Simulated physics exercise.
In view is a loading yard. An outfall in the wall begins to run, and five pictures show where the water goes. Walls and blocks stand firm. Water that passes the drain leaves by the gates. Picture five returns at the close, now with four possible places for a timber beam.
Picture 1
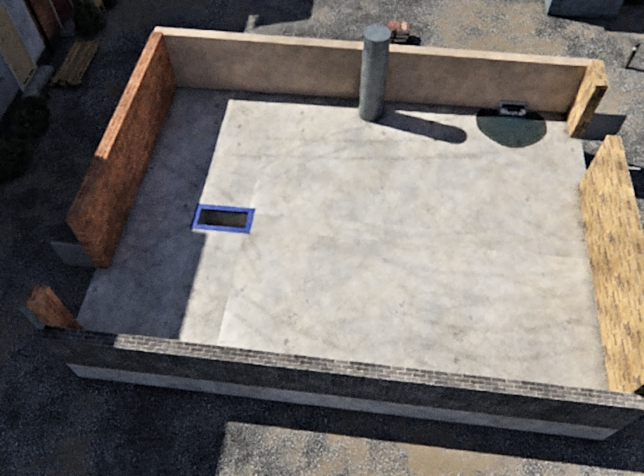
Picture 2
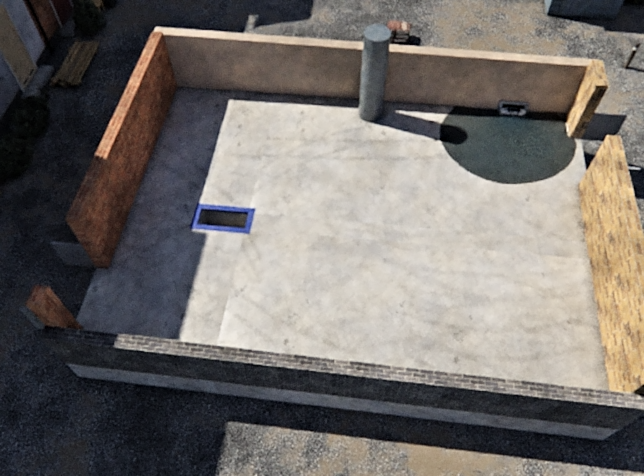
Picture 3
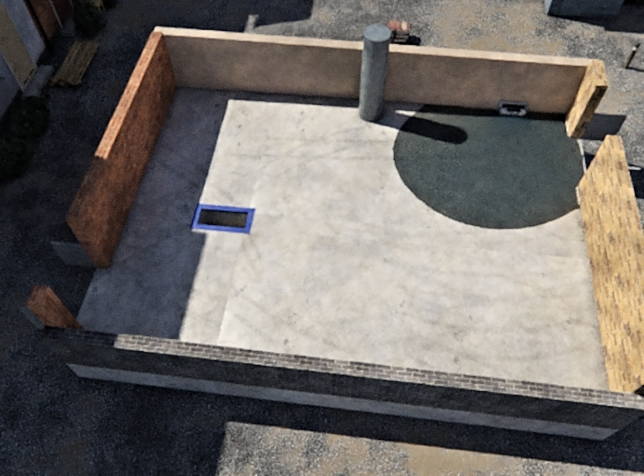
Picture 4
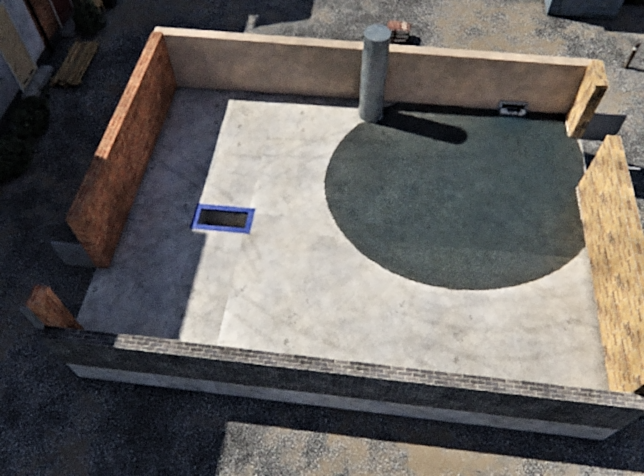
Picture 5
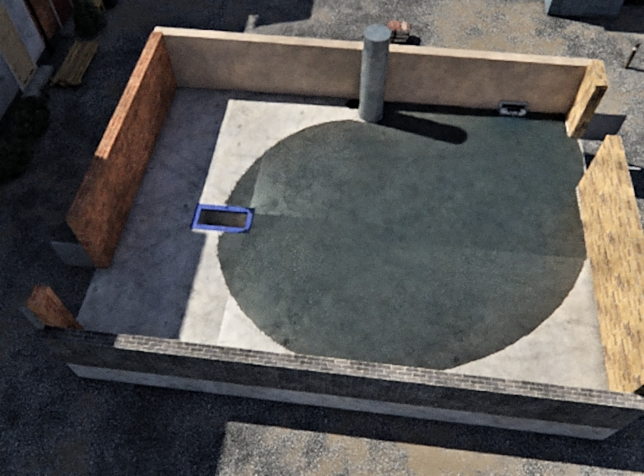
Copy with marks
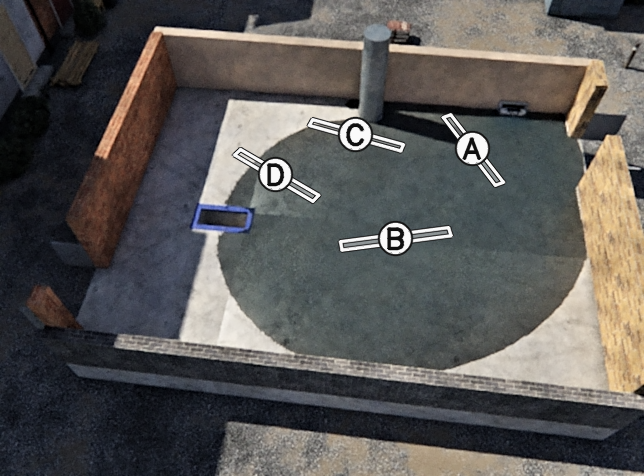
A dark, wet patch spreads across the pale floor of a walled loading yard, seen from high above at an angle. A grey round pillar stands by the back wall, left of a small outlet, with a blue-edged gully on the left and gaps at the left and right corners. The patch grows steadily from the back right toward the left and front, reaching the gully, while the camera stays still.
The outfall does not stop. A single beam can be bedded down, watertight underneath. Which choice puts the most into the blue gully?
Position B does it best.
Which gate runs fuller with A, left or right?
More leaves on the left.
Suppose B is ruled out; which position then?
C it is.
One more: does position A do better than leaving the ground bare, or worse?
Position A is worse.
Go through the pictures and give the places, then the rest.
In the first picture, outfall at (513, 106); blue gully at (223, 218); open gate at (97, 298); open gate at (574, 161); front seen at (511, 143), 2 % of the ground wet; blue gully still dry.
In the second picture, front seen at (488, 176), 8 % of the ground wet; blue gully still dry.
In the third picture, front seen at (442, 211), 18 % of the ground wet; blue gully still dry.
In the fourth picture, front seen at (407, 276), 34 % of the ground wet; blue gully still dry.
In the fifth picture, front seen at (264, 326), 60 % of the ground wet; blue gully taking water.
On the marked copy, A from (447, 116) to (499, 183); B from (341, 245) to (449, 231); C from (311, 122) to (402, 147); D from (237, 152) to (315, 198).
With A, about 5 % of the stream goes into the blue gully, about 92 % out by the gates.
With B, about 19 % of the stream goes into the blue gully, about 80 % out by the gates.
With C, about 10 % of the stream goes into the blue gully, about 87 % out by the gates.
With D, about 6 % of the stream goes into the blue gully, about 92 % out by the gates.
